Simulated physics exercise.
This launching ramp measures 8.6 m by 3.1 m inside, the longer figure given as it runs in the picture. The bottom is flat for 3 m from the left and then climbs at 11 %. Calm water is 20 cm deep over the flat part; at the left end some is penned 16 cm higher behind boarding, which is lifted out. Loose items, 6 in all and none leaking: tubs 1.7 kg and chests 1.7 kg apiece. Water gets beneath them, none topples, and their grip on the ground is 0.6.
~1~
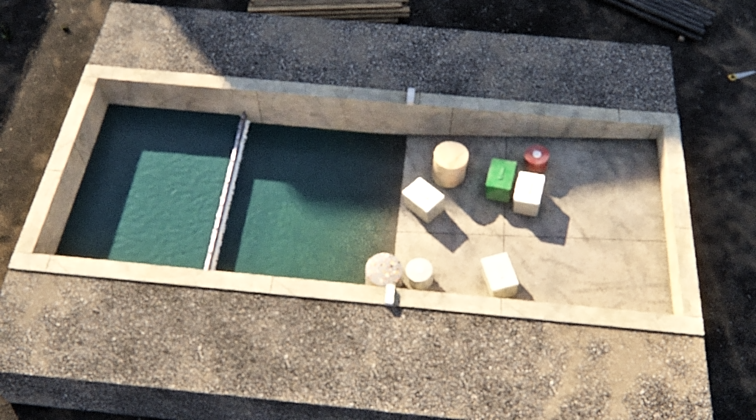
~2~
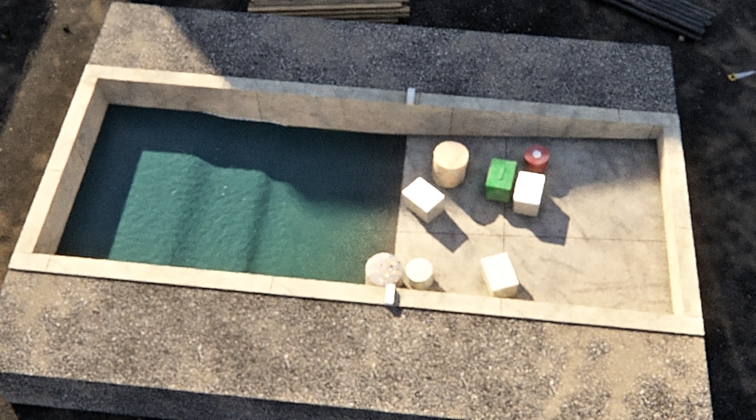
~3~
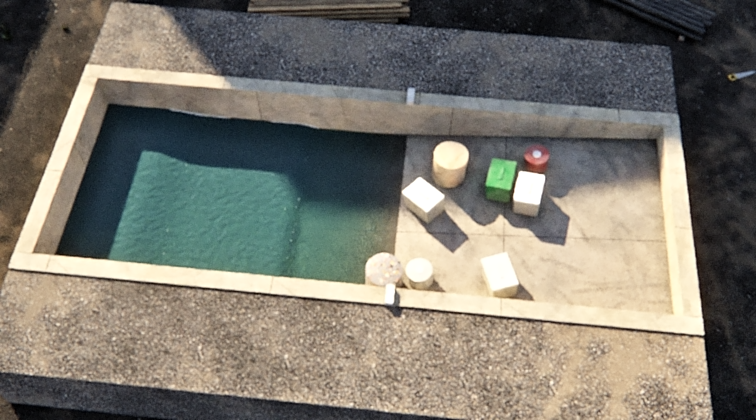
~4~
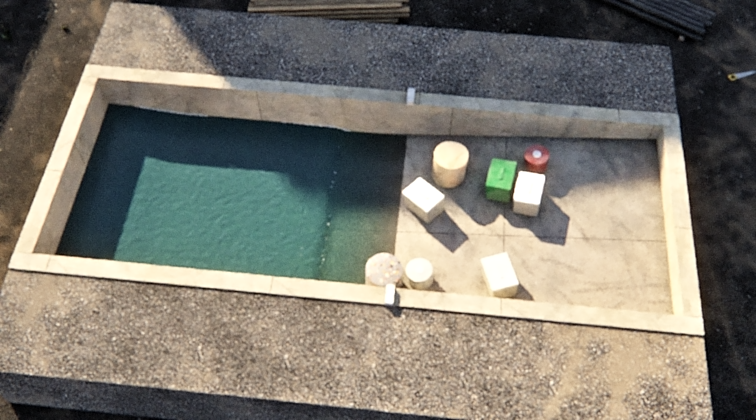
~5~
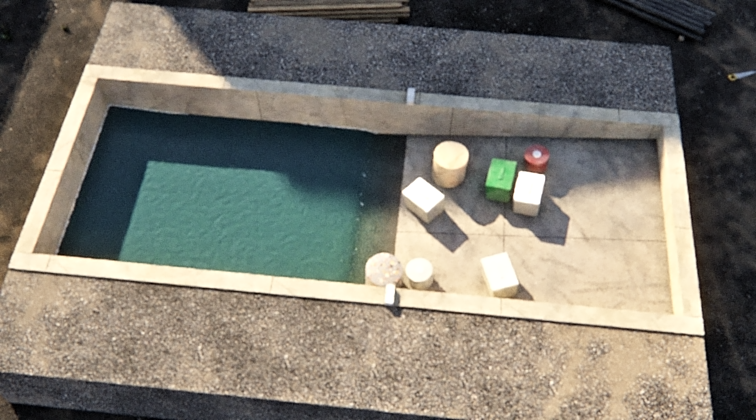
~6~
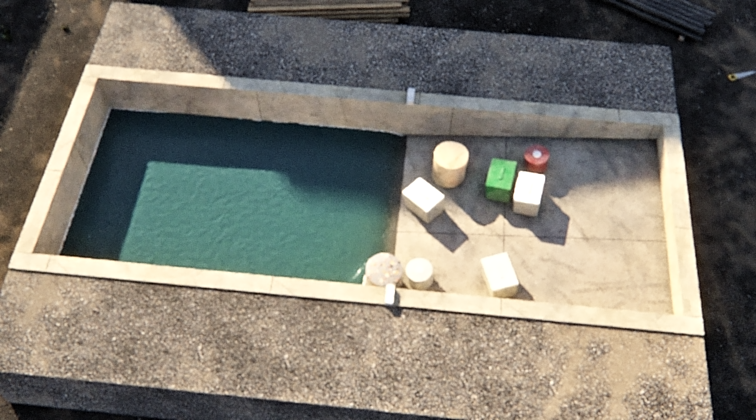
The video shows a walled basin with water at the left and tubs and chests on bare ground at the right; a divider disappears and a low wave travels rightward to the water's edge, while the items stay still.
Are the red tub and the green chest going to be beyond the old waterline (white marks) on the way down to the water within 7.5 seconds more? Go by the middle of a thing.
The red tub is held back; the green chest gets past.
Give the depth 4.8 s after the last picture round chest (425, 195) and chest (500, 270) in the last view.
Roughly 6 and 3 cm.
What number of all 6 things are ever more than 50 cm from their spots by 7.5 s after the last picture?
4 of them.
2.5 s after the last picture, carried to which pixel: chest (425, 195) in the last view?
Around (483, 186).
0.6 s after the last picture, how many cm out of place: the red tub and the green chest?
About 0 and 0 cm.
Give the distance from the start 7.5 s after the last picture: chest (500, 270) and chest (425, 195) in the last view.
In turn: 250 cm, 200 cm.
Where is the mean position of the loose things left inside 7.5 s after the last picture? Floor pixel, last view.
Around (388, 197).
Then, 0.6 s after the last picture the red tub is near (539, 154), 0.0 m from its start, aground; the green chest is near (504, 174), 0.0 m from its start, aground; 0 of 6 are over the mark; 0 afloat.
Then, 2.5 s after the last picture the red tub is near (539, 154), 0.0 m from its start, aground; the green chest is near (510, 169), 0.1 m from its start, afloat; 0 of 6 are over the mark; 3 afloat.
Then, 4.8 s after the last picture the red tub is near (539, 154), 0.0 m from its start, aground; the green chest is near (449, 192), 0.9 m from its start, afloat; 2 of 6 are over the mark; 4 afloat.
Then, 7.5 s after the last picture the red tub is near (539, 154), 0.0 m from its start, aground; the green chest is near (309, 166), 2.9 m from its start, afloat; 4 of 6 are over the mark; 4 afloat.
